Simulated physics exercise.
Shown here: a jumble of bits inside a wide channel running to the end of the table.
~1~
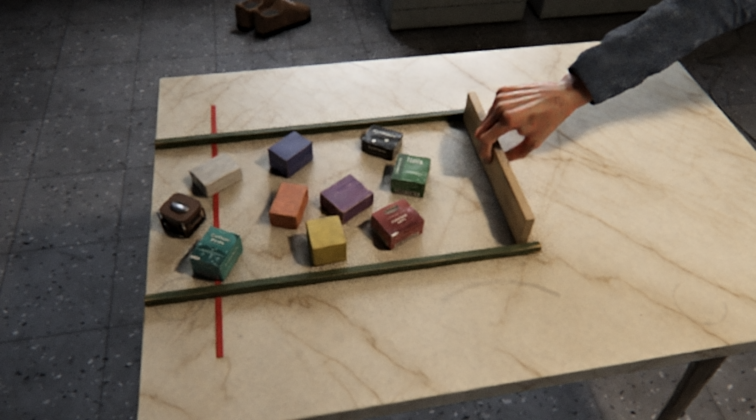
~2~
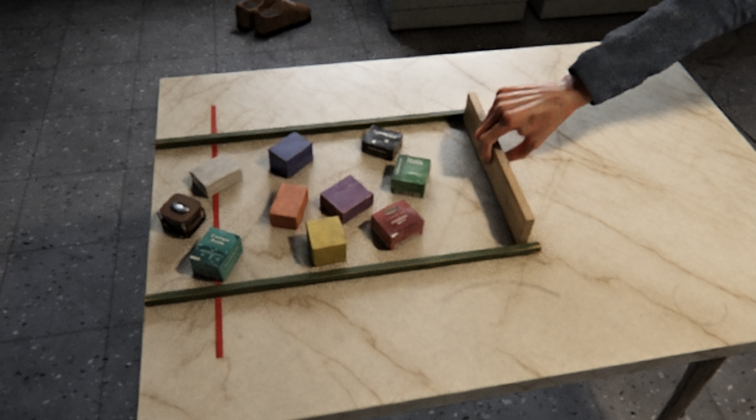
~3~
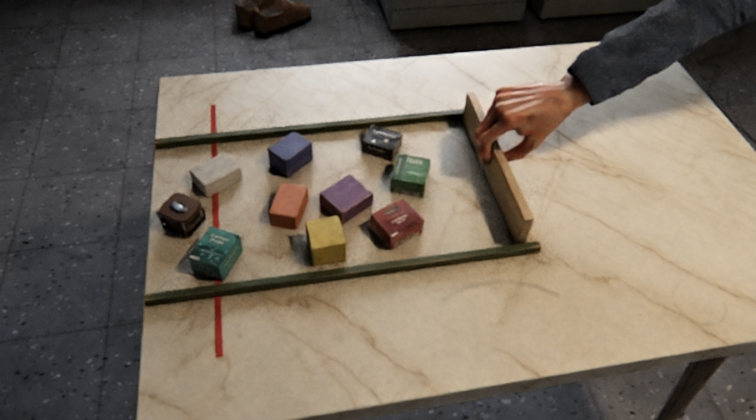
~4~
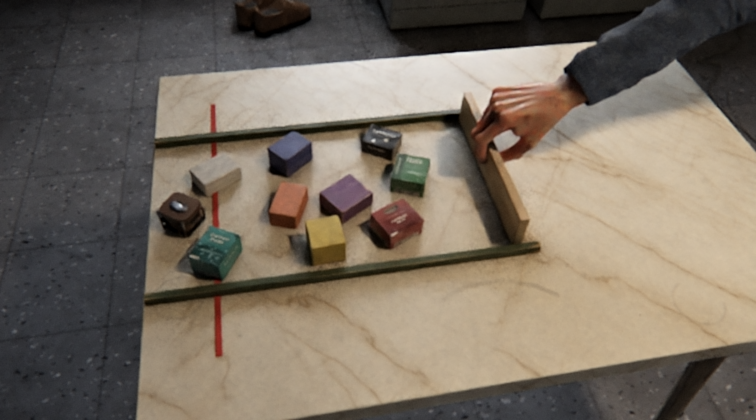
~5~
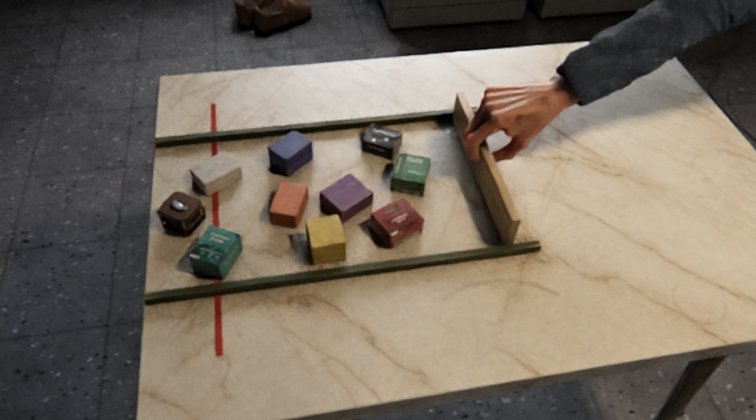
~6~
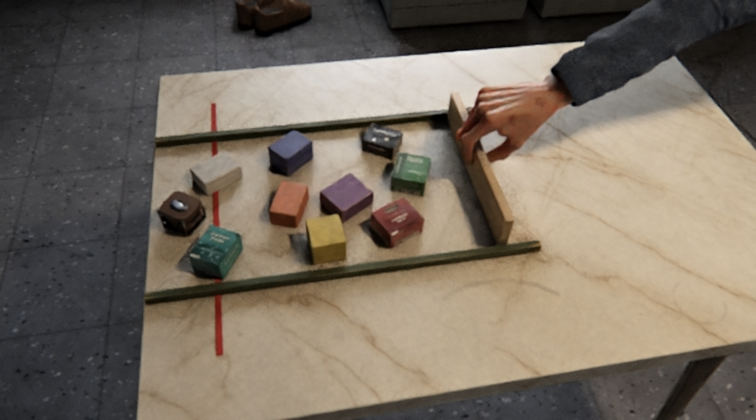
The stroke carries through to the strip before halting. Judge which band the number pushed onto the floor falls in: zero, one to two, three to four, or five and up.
The count that drops over the edge is three, or else four.
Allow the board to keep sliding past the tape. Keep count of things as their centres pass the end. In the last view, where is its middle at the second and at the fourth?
For the first, roughly (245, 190); for the next, roughly (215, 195).
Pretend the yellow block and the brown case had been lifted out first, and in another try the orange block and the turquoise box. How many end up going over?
First try: 2 fallen; other try: 2.
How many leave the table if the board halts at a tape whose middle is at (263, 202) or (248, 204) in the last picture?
The counts: 1 and 1.
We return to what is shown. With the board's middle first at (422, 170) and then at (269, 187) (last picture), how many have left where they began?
First 1, then 10.
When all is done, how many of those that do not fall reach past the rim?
As for overhanging, the count is 3.
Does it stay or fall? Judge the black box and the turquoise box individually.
The black box stays put and the turquoise box stays put.
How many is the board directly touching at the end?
Contact count: 4.
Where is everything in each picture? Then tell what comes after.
In the first picture, brown case (182, 215); turquoise box (217, 254); white block (217, 175); board (495, 163); tape (216, 209).
In the second picture, turquoise box (217, 254); board (495, 164).
In the third picture, white block (216, 174); black box (382, 143).
In the fourth picture, brown case (182, 214); blue block (291, 154).
In the fifth picture, turquoise box (217, 252); yellow block (326, 240).
In the sixth picture, brown case (182, 213); turquoise box (217, 252); white block (217, 173); board (476, 164); tape (216, 207).
Early on, none off yet; brown case at rest near (182, 213); turquoise box at rest near (217, 252); white block at rest near (217, 173).
A while later, one off so far; brown case on its side near (130, 260); turquoise box travelled about its own width near (190, 251); white block travelled about its own width near (159, 183).
Finally, the number that fall off is three or four; lost, orange block, white block and brown case.
